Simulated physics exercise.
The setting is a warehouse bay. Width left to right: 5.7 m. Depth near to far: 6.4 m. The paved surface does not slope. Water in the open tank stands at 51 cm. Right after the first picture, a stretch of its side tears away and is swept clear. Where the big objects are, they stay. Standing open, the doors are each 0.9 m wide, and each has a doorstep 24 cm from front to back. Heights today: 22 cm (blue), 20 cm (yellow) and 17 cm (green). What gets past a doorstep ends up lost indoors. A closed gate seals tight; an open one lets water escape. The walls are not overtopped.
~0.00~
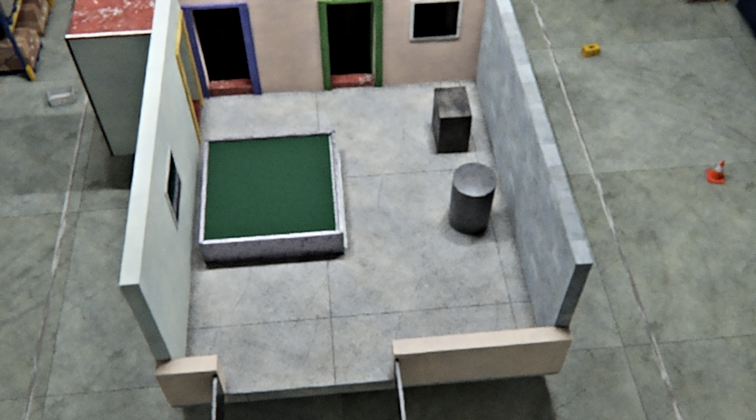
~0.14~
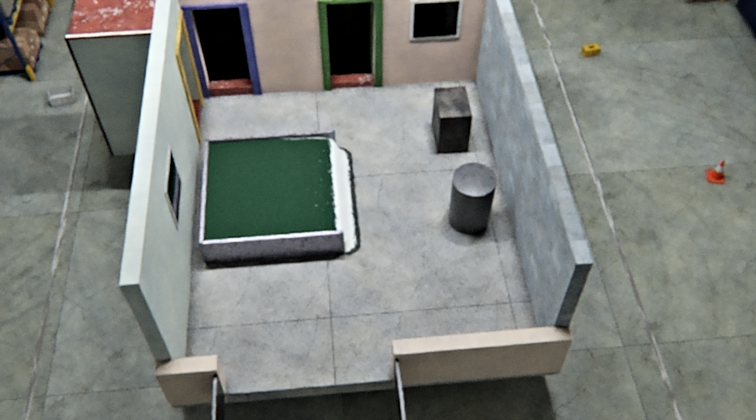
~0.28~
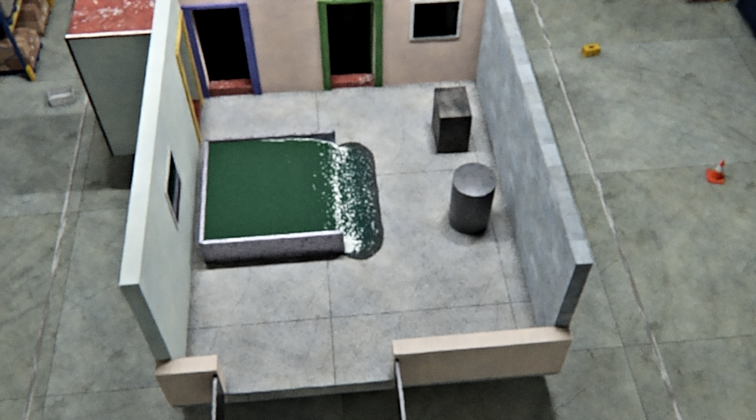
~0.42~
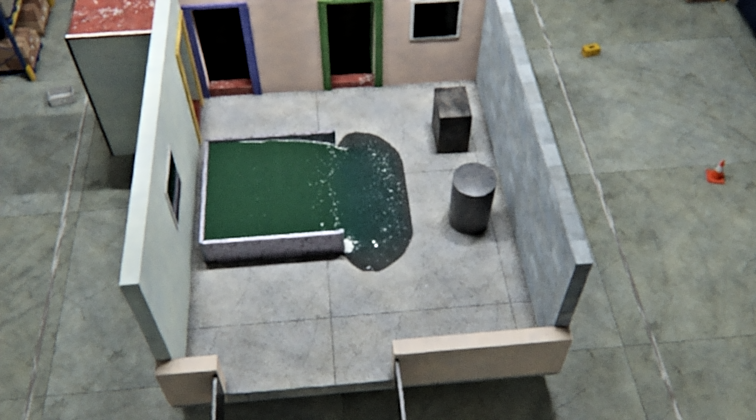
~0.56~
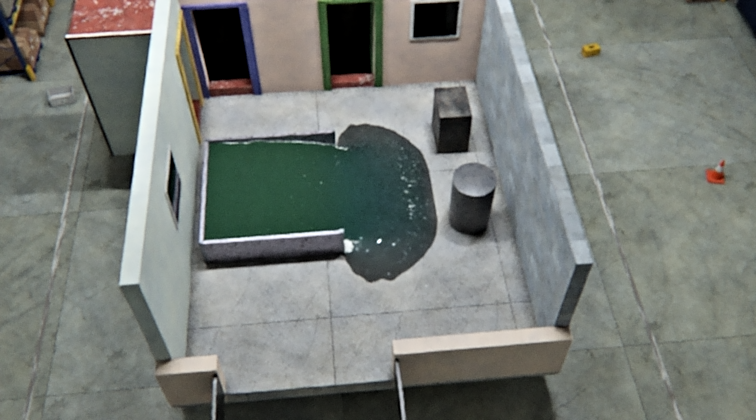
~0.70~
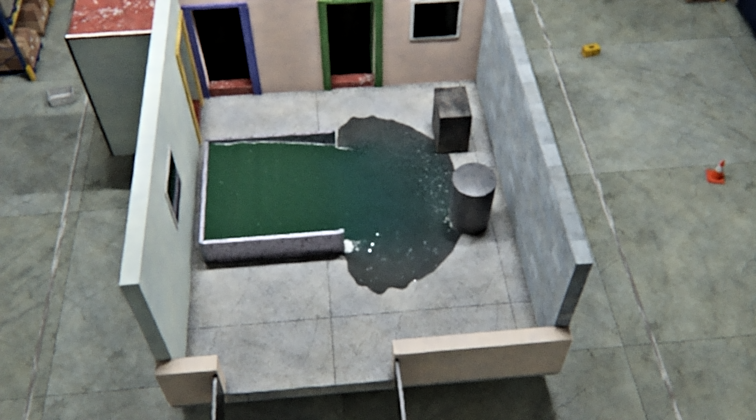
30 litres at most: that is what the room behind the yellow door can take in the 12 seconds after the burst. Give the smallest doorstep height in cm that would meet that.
The doorstep would need to be about 12 cm high.
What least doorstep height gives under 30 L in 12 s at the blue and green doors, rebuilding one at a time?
You'd want some 10.5 cm at blue and some 6.0 cm at green.
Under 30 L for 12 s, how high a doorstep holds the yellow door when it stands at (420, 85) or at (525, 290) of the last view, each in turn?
First place around 16 cm, second around 15 cm.
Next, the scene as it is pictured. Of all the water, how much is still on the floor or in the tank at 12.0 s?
I'd put it at about 86 per cent.
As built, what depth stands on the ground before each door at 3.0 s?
Door depths (cm): Blue = 0, yellow = 0, green = 4.
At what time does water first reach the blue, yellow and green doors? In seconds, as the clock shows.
Blue 4.5 s, yellow 5.0 s, green 2.4 s.
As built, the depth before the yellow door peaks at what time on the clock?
At roughly 7.0 s.
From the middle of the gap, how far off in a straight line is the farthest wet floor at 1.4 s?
About 3.6 metres out.
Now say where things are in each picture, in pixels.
Still water, 51 cm deep, in the open tank at (271, 186); the yellow door at (191, 85) is dry, in the first frame.
Water pours out at (337, 193) and has run 0.2 m, to (354, 247); about 10 cm deep outside, 51 cm at the back, in the second frame.
The gap is at (337, 195), the front 0.7 m out at (378, 242); the back of the open tank holds 51 cm, in the third frame.
The gap is at (337, 195), the front 1.2 m out at (407, 234); the back of the open tank holds 51 cm, in the fourth frame.
The gap is at (337, 195), the front 1.7 m out at (432, 222); the back of the open tank holds 51 cm, in the fifth frame.
Water pours out at (337, 195) and has run 2.2 m, to a hidden place; about 6 cm deep outside, 50 cm at the back; the yellow door at (191, 85), 3.4 m from the gap, is still 2.9 m from the nearest water, in the sixth frame.
After 1.4 s water covers 35 % of the floor, deepest (36 cm) near (494, 174); it has not reached the yellow door.
After 3.0 s water covers 50 % of the floor, deepest (34 cm) near (524, 344); it has not reached the yellow door.
After 12.0 s water covers 100 % of the floor, deepest (10 cm) near (201, 132); 10 cm at the yellow door, 0 litres in over its 20 cm doorstep.
At the yellow door as built, the water arrived by 5.2 s and peaked near 18 cm at 6.8 s.
With a doorstep of 10.5 cm, 51 litres would have come in within the 12 s; with 14 cm, 12 litres. So under 30 litres takes about 12 cm.
